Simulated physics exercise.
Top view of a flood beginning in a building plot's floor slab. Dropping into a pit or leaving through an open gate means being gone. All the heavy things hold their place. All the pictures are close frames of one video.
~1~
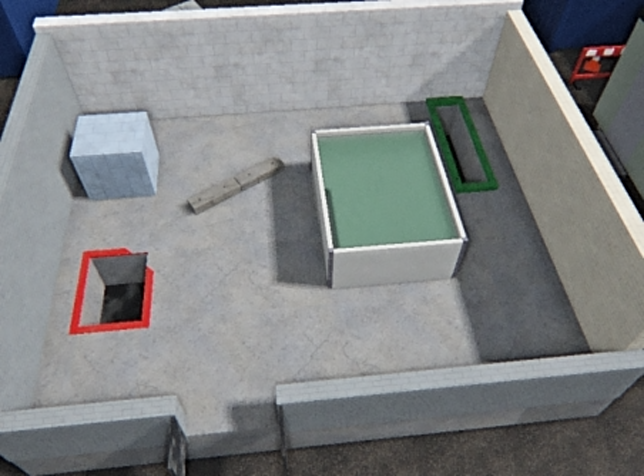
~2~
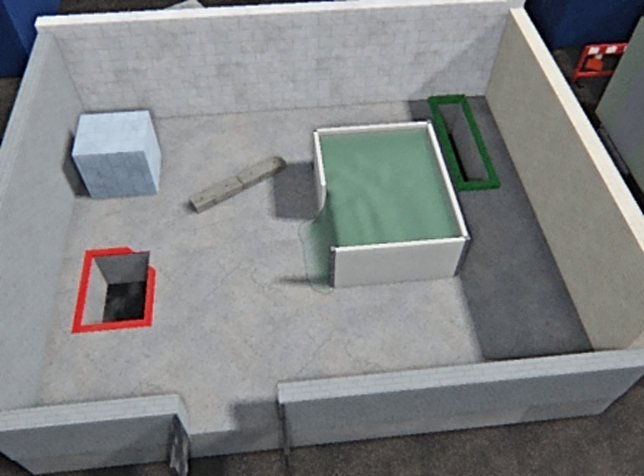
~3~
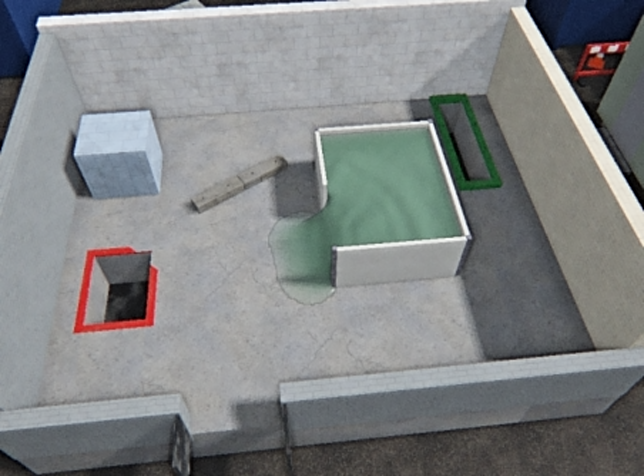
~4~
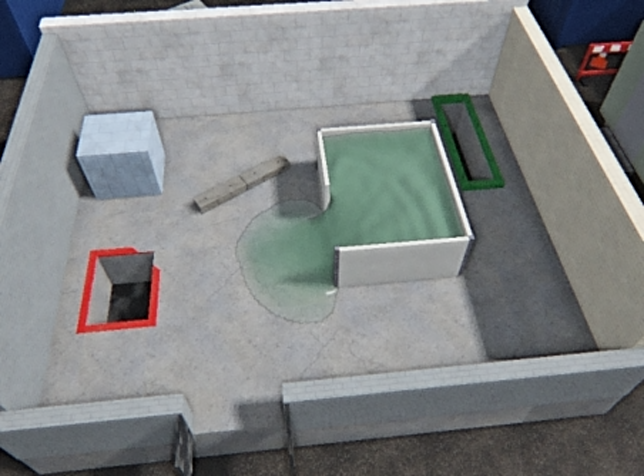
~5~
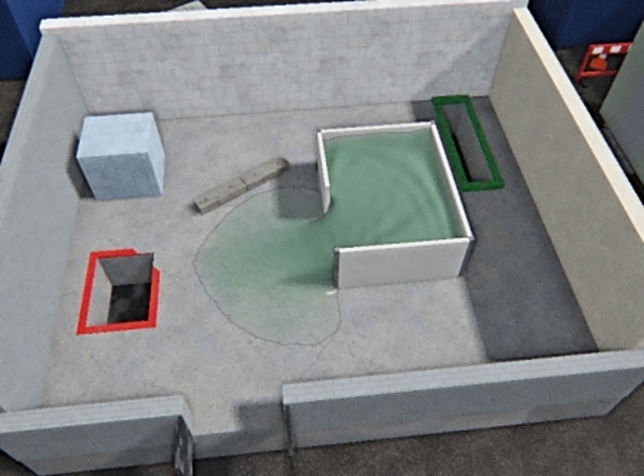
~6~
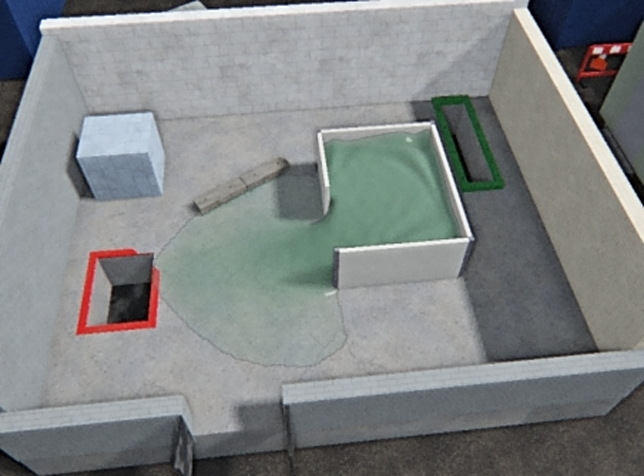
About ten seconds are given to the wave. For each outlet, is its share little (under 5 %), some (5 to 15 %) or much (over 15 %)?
Shares: The gate gets some; the red pit gets much; the green pit gets little.
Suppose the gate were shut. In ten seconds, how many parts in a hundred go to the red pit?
That's 60 in a hundred for red.
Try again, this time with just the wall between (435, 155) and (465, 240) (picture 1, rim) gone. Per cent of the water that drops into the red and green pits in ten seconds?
The red pit gets 20 per cent and the green pit 20 per cent.
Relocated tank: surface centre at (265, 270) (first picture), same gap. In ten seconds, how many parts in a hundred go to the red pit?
I'd put the red pit at 60 per cent of the whole.
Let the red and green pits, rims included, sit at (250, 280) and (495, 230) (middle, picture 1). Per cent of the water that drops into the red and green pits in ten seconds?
Roughly, in per cent: Red 70, green 0.
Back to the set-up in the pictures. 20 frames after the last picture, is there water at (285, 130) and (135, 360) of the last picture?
Readings, in sequence: Unreached then waterlogged.
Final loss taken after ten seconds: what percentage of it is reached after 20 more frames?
It comes to around 40 per cent.
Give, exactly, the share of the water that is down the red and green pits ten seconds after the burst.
Roughly 54 percent first, and 0 percent second.
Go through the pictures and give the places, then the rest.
In the first picture, still water in the tank at (383, 185).
In the second picture, the front is at (329, 289), out from the gap at (329, 241).
In the third picture, water pours out at (331, 242) and has run to (282, 225).
In the fourth picture, the front is at (244, 240), out from the gap at (333, 243).
In the fifth picture, water pours out at (333, 244) and has run to (203, 254).
In the sixth picture, the front is at (159, 283), out from the gap at (333, 244).
A moment on, water covers 35 % of the floor; the gate 0 %, the red pit 4 %, the green pit 0 %.
Next, water covers 40 % of the floor; the gate 2 %, the red pit 11 %, the green pit 0 %.
Then, water covers 45 % of the floor; the gate 3 %, the red pit 21 %, the green pit 0 %.
Later, water covers 60 % of the floor; the gate 6 %, the red pit 40 %, the green pit 0 %.
In the end, water covers 70 % of the floor; the gate 9 %, the red pit 55 %, the green pit 0 %.
